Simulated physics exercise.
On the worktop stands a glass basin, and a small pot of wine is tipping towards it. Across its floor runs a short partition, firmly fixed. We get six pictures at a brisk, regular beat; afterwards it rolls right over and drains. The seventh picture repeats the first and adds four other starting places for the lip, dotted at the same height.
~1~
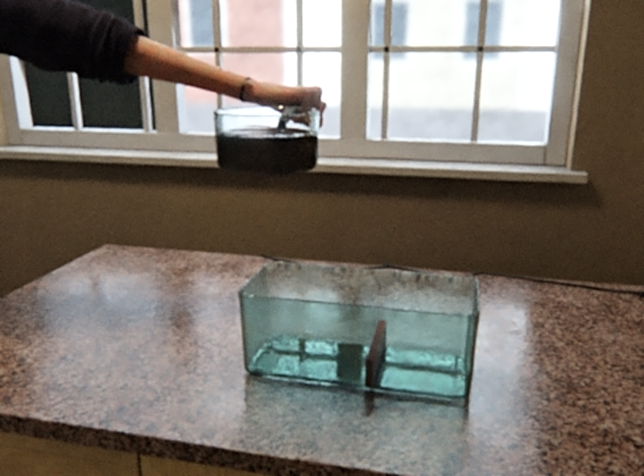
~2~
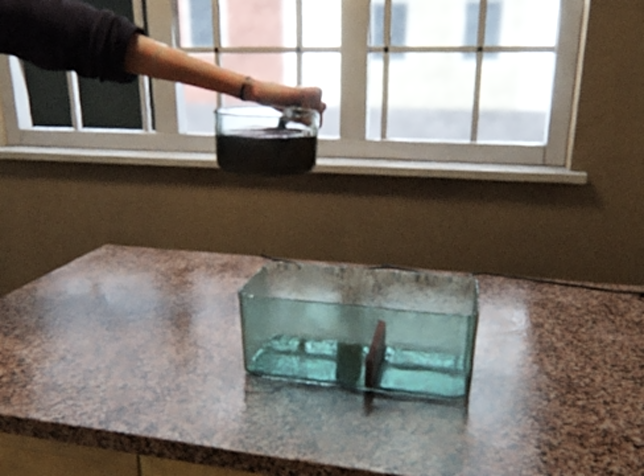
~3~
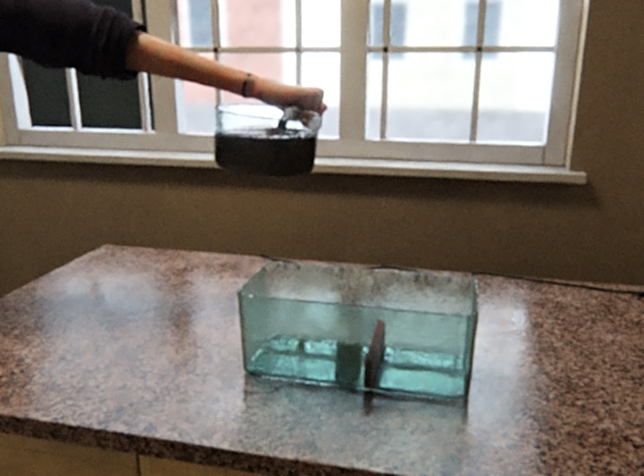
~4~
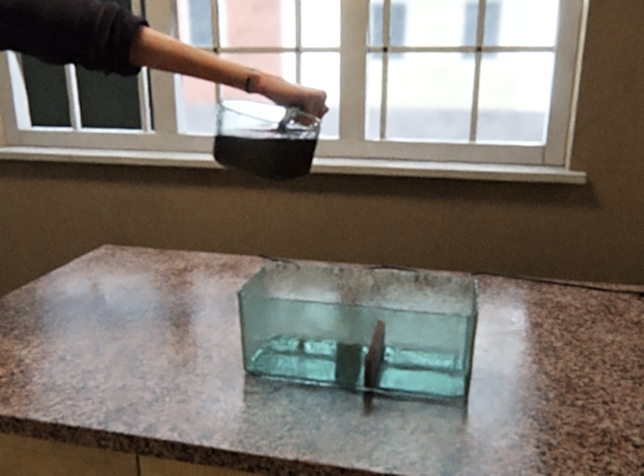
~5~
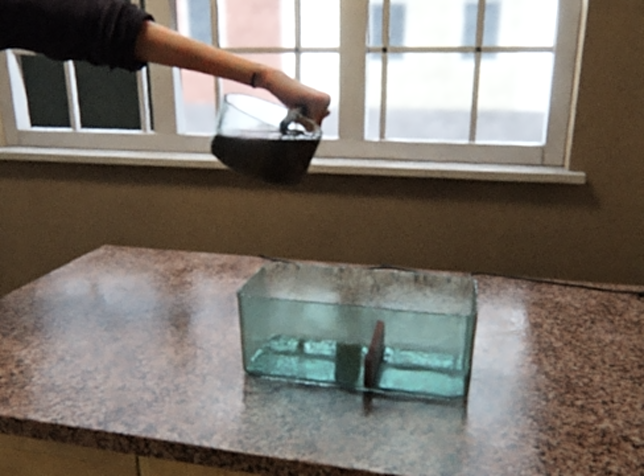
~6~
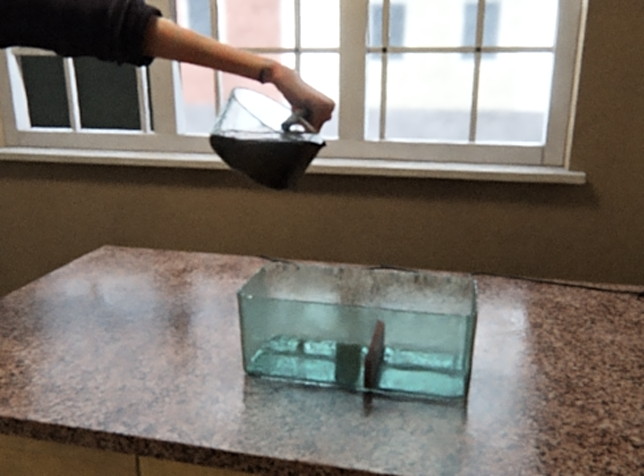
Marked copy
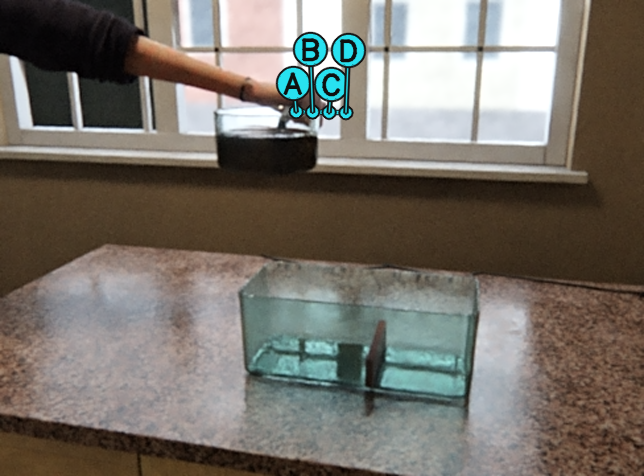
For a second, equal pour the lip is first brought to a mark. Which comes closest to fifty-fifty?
C beats the others.
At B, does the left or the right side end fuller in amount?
More ends on the left.
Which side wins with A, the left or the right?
The left one.
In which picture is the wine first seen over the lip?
In picture 6.
In cyan, A at (296, 111); B at (312, 112); C at (329, 112); D at (345, 112).
For dot A, about 93 % ends left of the wall and 5 % right of it.
For dot B, about 67 % ends left of the wall and 32 % right of it.
For dot C, about 44 % ends left of the wall and 55 % right of it.
For dot D, about 28 % ends left of the wall and 71 % right of it.
